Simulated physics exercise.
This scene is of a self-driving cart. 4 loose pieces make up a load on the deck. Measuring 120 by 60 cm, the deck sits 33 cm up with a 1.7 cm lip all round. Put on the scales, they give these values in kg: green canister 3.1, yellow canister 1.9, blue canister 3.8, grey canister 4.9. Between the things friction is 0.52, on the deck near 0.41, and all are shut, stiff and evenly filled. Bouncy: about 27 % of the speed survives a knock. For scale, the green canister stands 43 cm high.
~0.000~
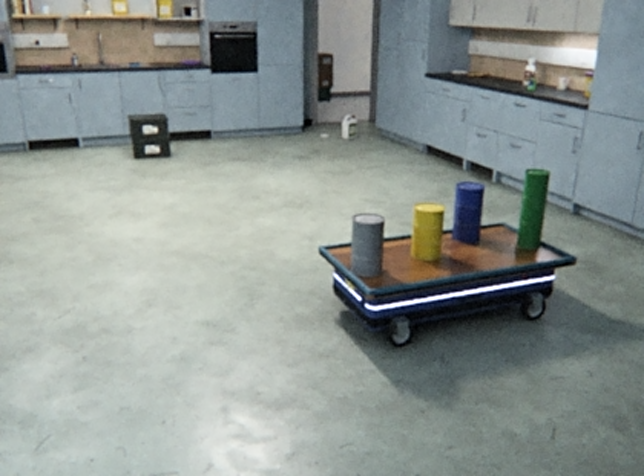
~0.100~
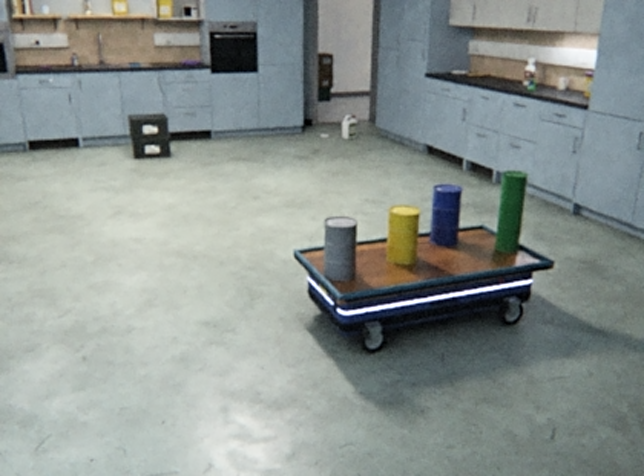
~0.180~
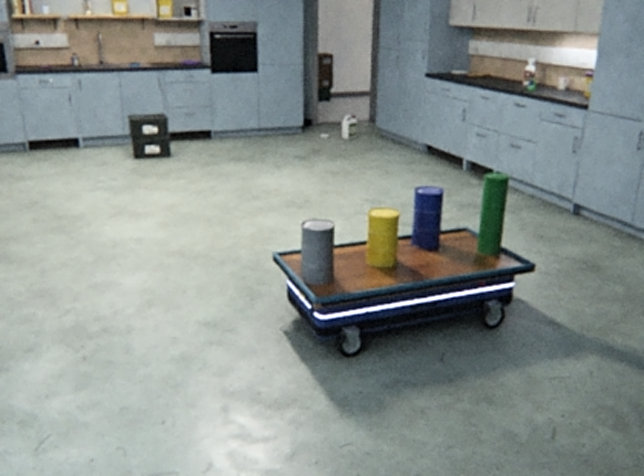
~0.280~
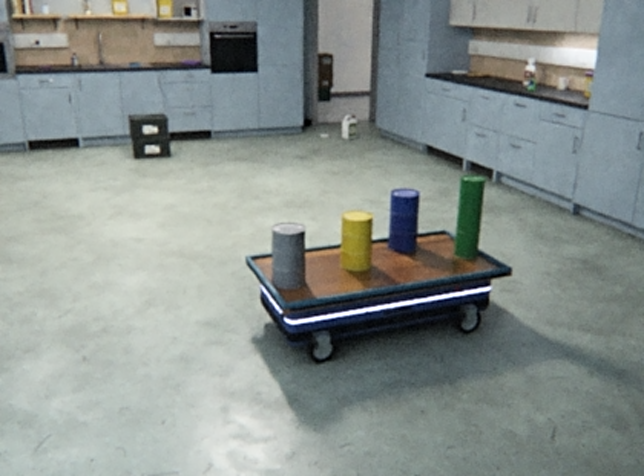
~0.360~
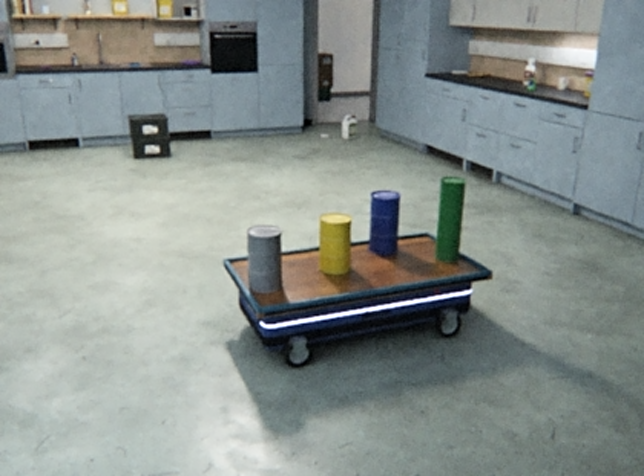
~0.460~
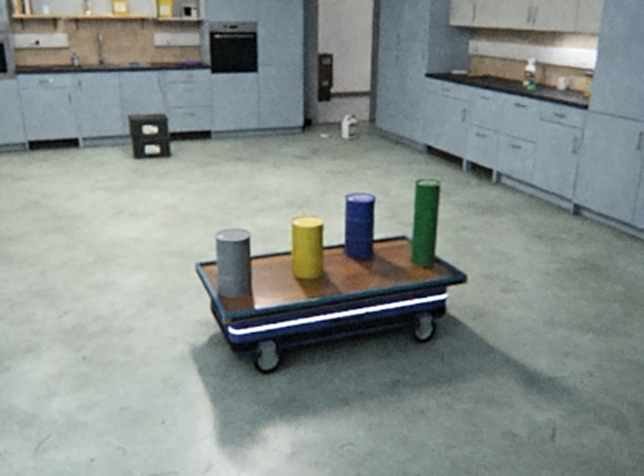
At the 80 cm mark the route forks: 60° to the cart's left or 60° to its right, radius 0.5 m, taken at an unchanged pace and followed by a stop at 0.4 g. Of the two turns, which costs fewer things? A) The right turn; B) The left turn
Answer: A.
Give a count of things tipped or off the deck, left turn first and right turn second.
For left it's 4, for right it's 3.
Turning left. Around 0.86 s, cart 129 cm along, turned 39°; grey canister now off the deck; yellow canister at 20° to upright near (200, 278); blue canister at 11° to upright.
Around 1.26 s, cart 183 cm along, turned 60°; yellow canister and blue canister now off the deck; green canister at 53° to upright near (241, 280).
Around 1.76 s, cart 191 cm along, turned 60°, stopped; green canister now off the deck.
Finally (2.1 s), off the deck, green canister, yellow canister, blue canister and grey canister.
Turning right instead, green canister, yellow canister and grey canister tipped over or off the deck, 3 of 4 in all.
